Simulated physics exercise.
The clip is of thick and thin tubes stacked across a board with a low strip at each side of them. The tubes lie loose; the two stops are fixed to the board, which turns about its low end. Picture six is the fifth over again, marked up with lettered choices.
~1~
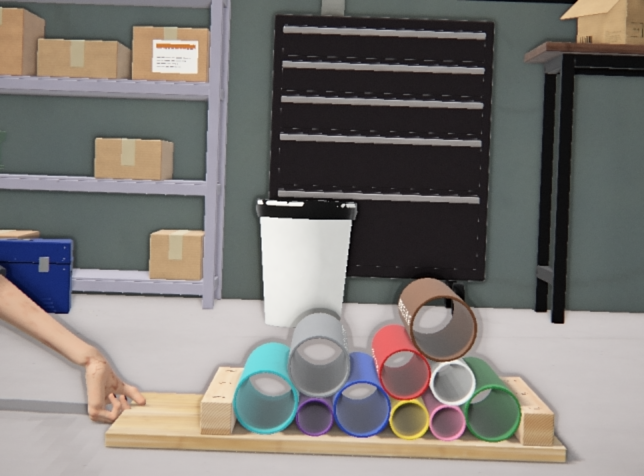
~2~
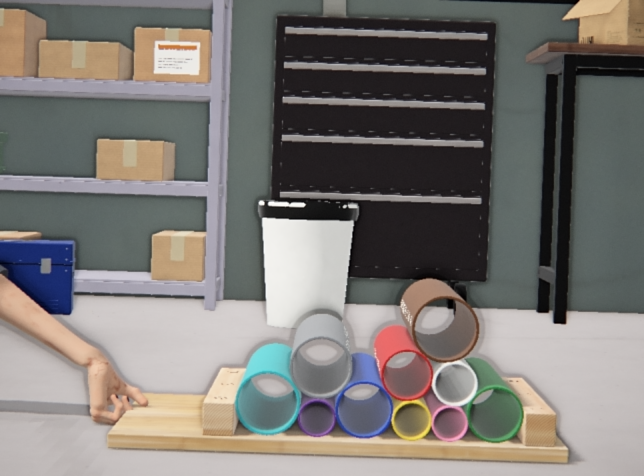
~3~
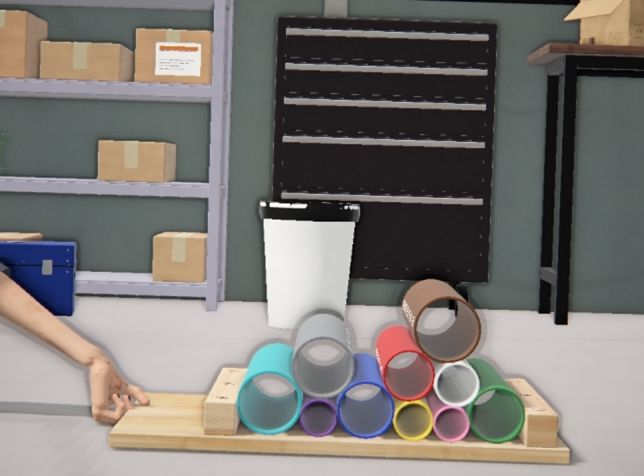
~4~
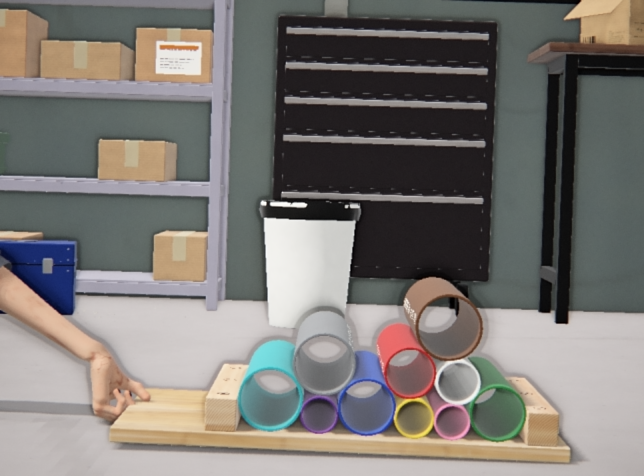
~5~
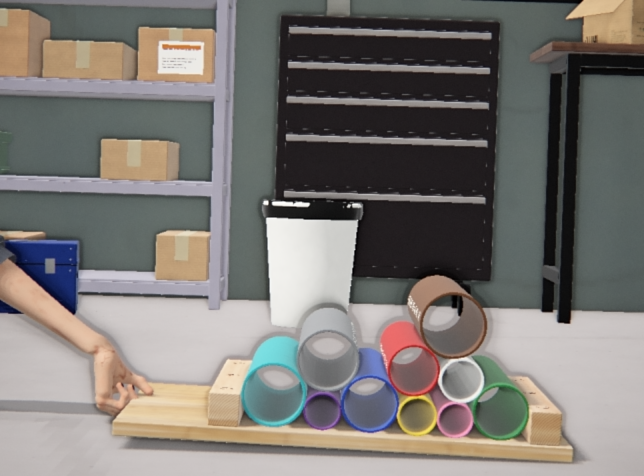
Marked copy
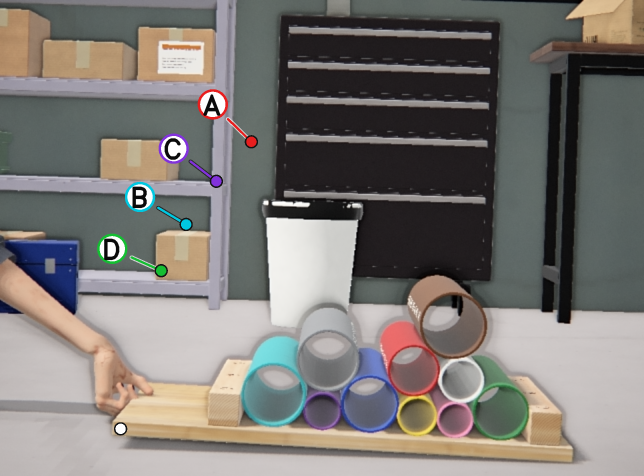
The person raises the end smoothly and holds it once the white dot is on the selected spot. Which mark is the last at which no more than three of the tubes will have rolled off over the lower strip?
It can be raised to A.
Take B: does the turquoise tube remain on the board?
The turquoise tube: Yes.
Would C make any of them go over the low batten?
Yes.
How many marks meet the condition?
Four of the four.
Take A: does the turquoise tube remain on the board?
Yes, with A.
On the marked copy, A at (251, 142); B at (186, 224); C at (216, 181); D at (161, 270); the white dot at (121, 429).
Taking A. A third of the way, board at 21°.
Two thirds of the way, board at 41°.
When it is over, board at 42°, one over the low batten (brown).
As for the rest, B one over the low batten (brown); C one over the low batten (brown); D one over the low batten (brown).
